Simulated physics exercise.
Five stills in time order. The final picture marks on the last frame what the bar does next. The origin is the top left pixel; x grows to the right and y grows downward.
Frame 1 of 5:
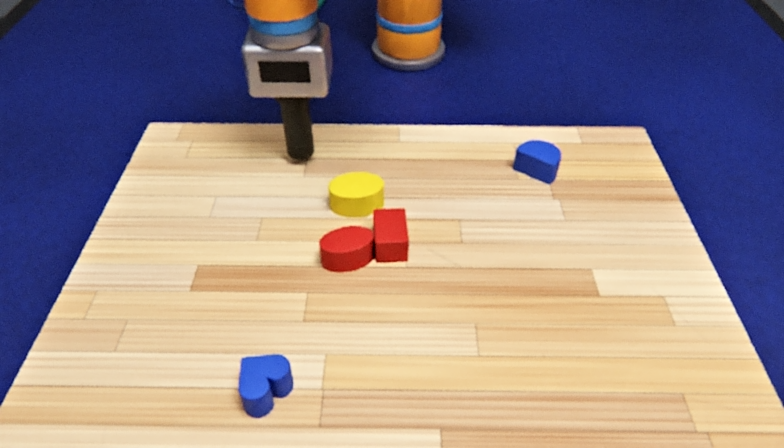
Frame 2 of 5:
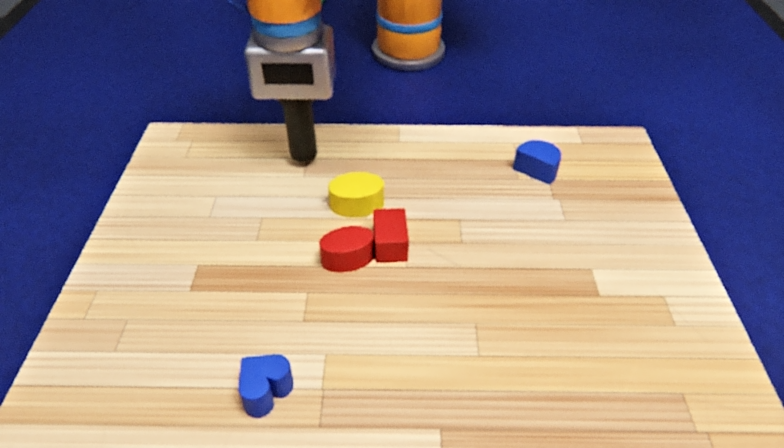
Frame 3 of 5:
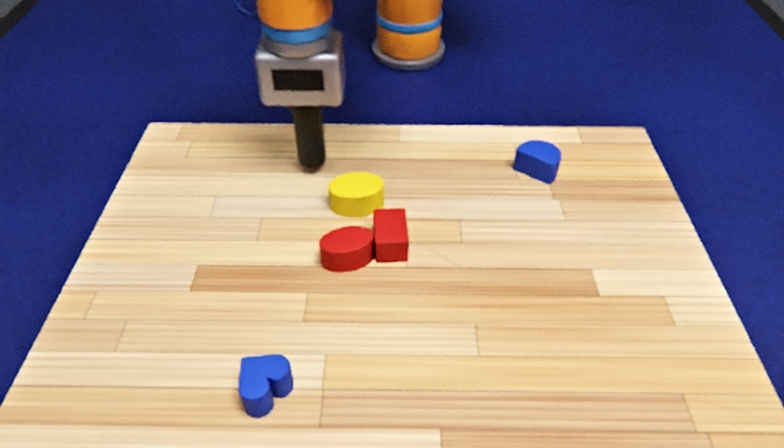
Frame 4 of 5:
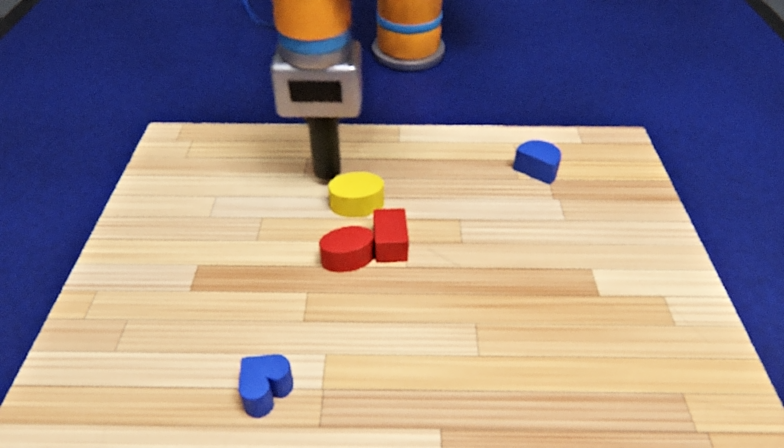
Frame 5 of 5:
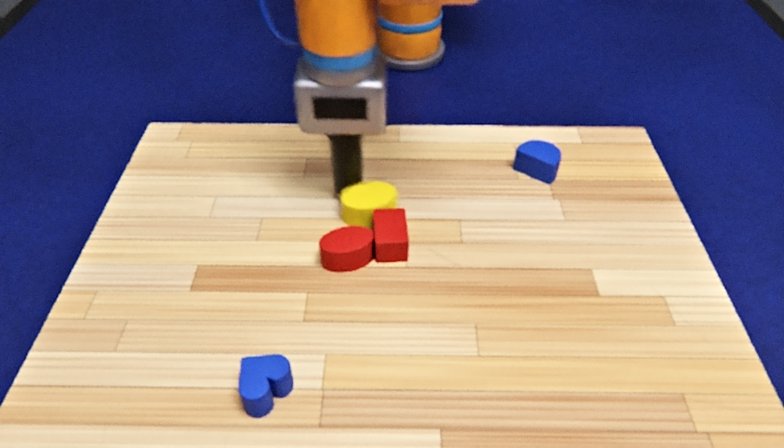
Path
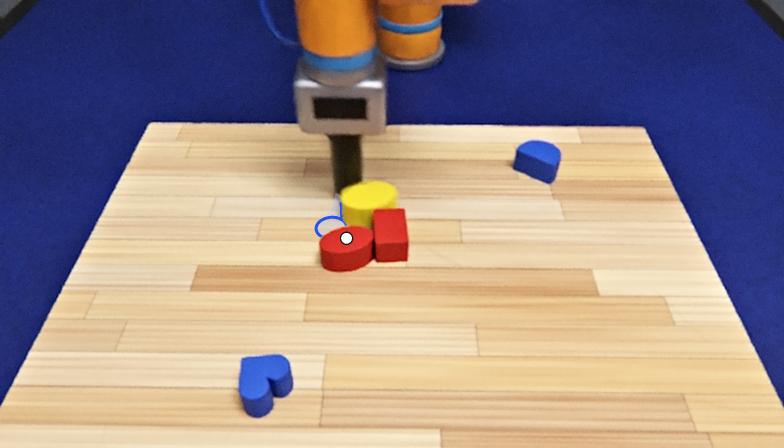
A robot arm moves its black bar down and right, nudging the yellow block slightly right.
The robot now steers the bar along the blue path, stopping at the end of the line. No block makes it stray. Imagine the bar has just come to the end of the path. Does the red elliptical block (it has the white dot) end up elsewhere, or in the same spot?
The answer is that it remains undisturbed.
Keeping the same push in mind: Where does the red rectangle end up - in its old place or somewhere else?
It ends up somewhere else.
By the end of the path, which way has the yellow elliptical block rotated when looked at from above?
The twist is anticlockwise.
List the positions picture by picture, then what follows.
The first picture shows lower end of the bar (301, 153), tops of blocks, red elliptical block (347, 238), yellow elliptical block (356, 184), red rectangle (391, 224).
The second picture shows bar (304, 155), blocks as before.
The third picture shows bar (313, 161), blocks as before.
The fourth picture shows bar (328, 172), blocks as before.
The fifth picture shows bar (349, 189), red elliptical block (347, 238), yellow elliptical block (369, 194), red rectangle (391, 224).
The drawn path runs from (349, 196) via (347, 207) and (341, 218), ending at (331, 228); the dot is on the red elliptical block.
Halfway along, bar (344, 206); yellow elliptical block (375, 204), turned 30° anticlockwise; red rectangle (401, 233).
At the end, bar (331, 221); red elliptical block not moved; yellow elliptical block (375, 204), turned 35° anticlockwise; red rectangle (401, 233).
